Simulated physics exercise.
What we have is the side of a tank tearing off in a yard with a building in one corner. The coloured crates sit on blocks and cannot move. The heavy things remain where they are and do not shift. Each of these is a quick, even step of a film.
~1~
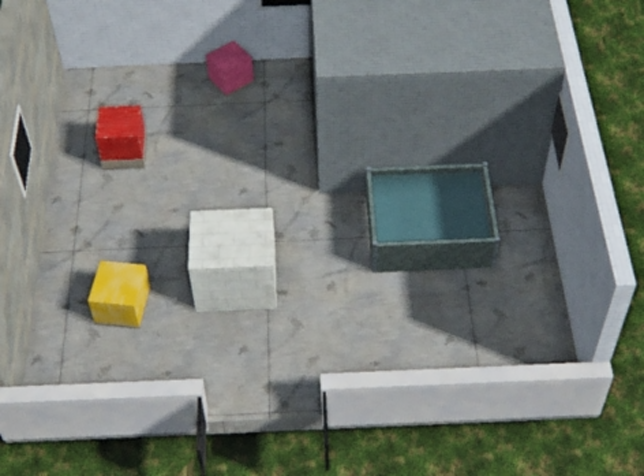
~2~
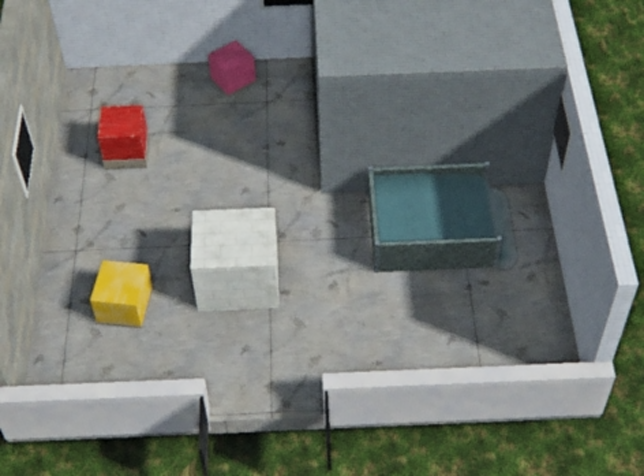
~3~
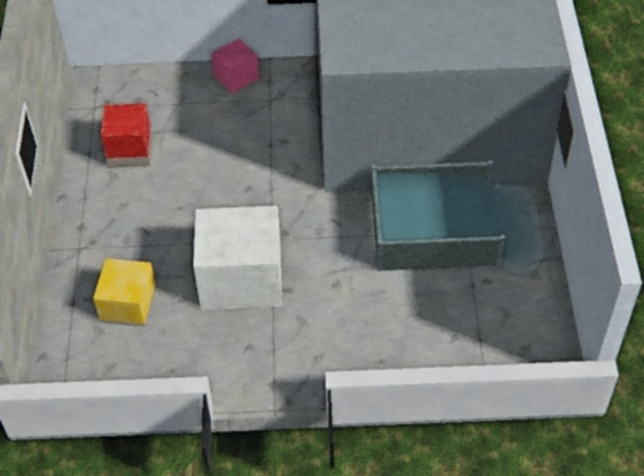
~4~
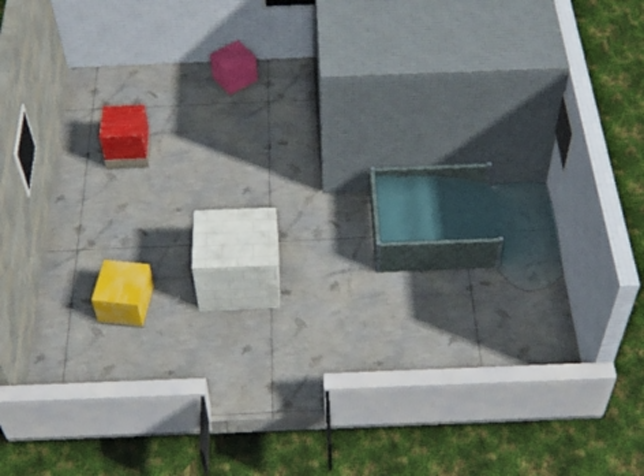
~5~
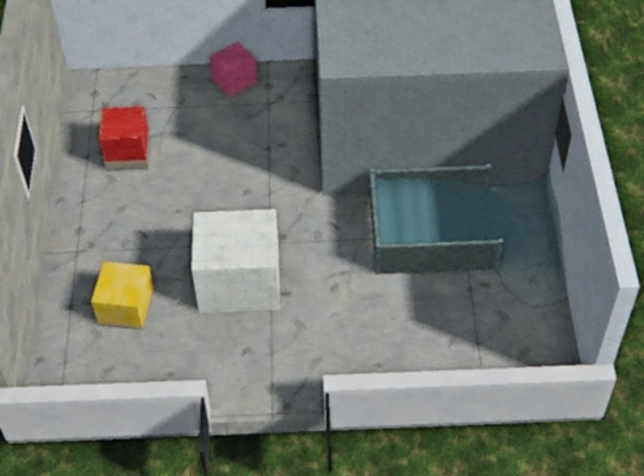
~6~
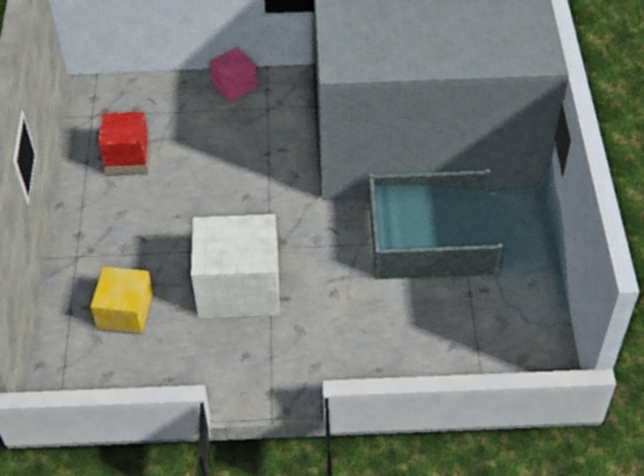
Water poured out of the open right side of a tank in a walled yard, spreading across the paving to the right-hand wall and then toward the front, while the coloured blocks stayed put.
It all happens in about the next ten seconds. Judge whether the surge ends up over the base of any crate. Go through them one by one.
The red crate keeps dry. The yellow crate gets wet. The pink crate keeps dry.
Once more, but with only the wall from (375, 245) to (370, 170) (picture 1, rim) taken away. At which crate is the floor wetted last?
The crate marked pink.
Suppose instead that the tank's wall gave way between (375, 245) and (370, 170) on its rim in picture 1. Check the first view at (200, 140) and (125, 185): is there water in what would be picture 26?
Taking them in turn: Underwater, then underwater.
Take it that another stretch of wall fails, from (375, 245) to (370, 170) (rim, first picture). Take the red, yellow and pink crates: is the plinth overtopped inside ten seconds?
I'd say the red crate stays clear, while the yellow crate is overrun and the pink crate is overrun.
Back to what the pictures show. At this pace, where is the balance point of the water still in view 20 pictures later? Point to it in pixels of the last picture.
The centre of mass sits at about (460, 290).
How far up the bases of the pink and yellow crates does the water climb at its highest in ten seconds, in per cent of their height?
I'd say 20 per cent for the first one and 240 per cent for the second.
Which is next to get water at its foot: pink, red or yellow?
My answer: The yellow crate.
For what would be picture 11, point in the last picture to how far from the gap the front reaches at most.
I would point to (585, 396).
A moment on, water covers 10 % of the floor; the red crate not reached, the yellow crate not reached, the pink crate not reached.
Next, water covers 15 % of the floor; the red crate not reached, the yellow crate not reached, the pink crate not reached.
Then, water covers 25 % of the floor; the red crate not reached, the yellow crate not reached, the pink crate not reached.
Later, water covers 50 % of the floor; the red crate not reached, the yellow crate water round its plinth, the pink crate not reached.
In the end, water covers 70 % of the floor; the red crate stayed above the water, the yellow crate was topped, the pink crate stayed above the water.
